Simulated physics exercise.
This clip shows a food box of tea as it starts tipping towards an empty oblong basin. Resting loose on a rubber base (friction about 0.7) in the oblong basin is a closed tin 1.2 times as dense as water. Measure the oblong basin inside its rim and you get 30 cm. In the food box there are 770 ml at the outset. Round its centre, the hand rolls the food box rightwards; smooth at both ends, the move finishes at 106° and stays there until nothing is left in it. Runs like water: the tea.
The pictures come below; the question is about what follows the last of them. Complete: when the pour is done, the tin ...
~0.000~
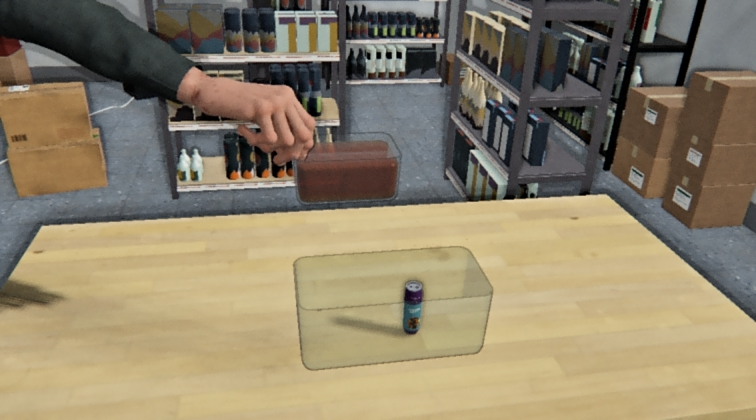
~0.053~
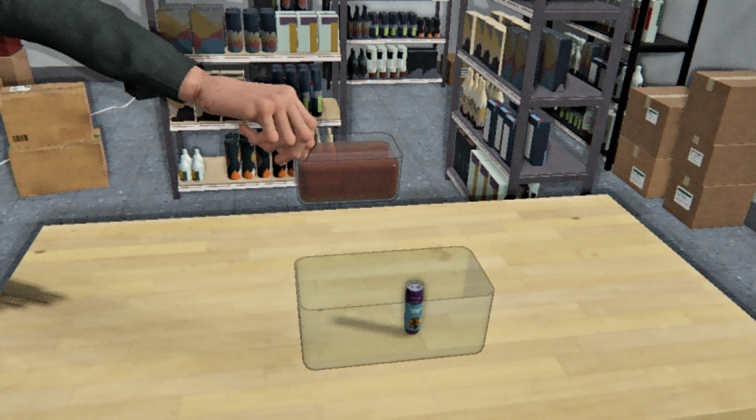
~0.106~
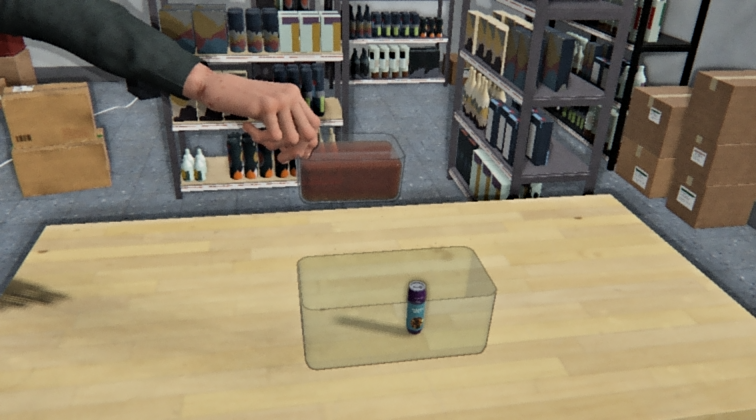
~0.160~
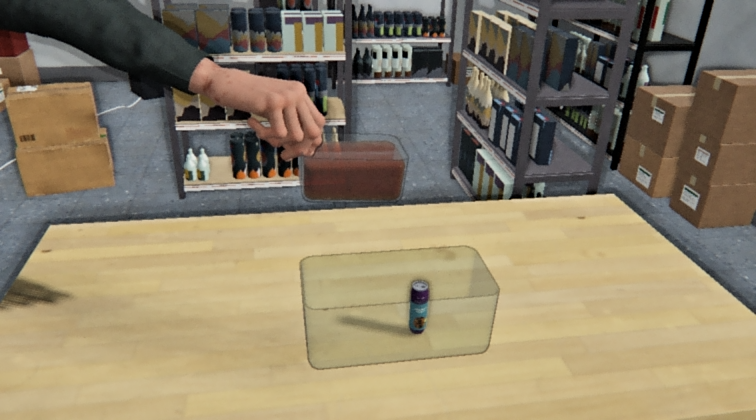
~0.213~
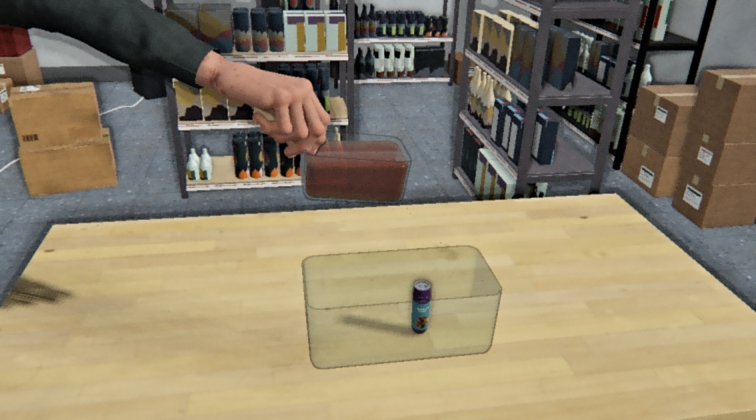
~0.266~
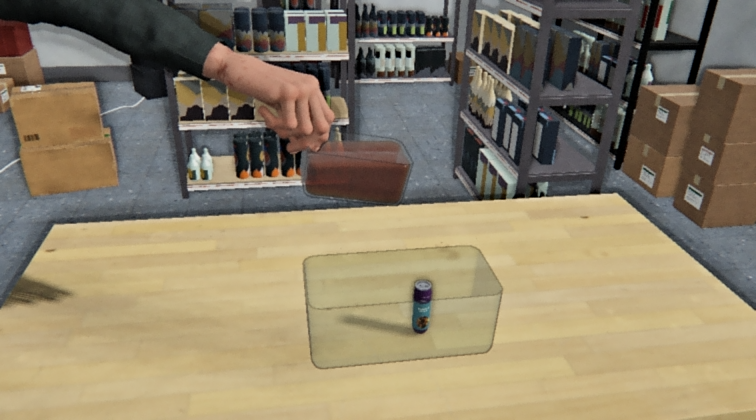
... remains on its base.
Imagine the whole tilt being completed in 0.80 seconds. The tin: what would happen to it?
The tin stays balanced.
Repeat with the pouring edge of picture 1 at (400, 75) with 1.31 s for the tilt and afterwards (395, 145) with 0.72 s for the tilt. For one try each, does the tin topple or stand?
First it tips over; then it stays on its base.
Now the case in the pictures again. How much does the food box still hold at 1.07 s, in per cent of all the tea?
Close to 8 percent of the total.
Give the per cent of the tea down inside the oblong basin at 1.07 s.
Roughly 80 %.
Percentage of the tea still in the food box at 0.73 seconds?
Roughly 44 %.
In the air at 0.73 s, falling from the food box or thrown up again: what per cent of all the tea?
Near 40 in a hundred.
By 0.73 s the tilt is 62° and 43 per cent is still to pour; the tin stands where it began.
By 1.07 s the tilt is 97° and 8 per cent is still to pour; the tin stands where it began.
By 1.42 s the tilt is 106° and 0 per cent is still to pour; the tin stands where it began.
By 1.81 s the tilt is 106° and 0 per cent is still to pour; the tin stands where it began.
At rest the tin stands where it began.
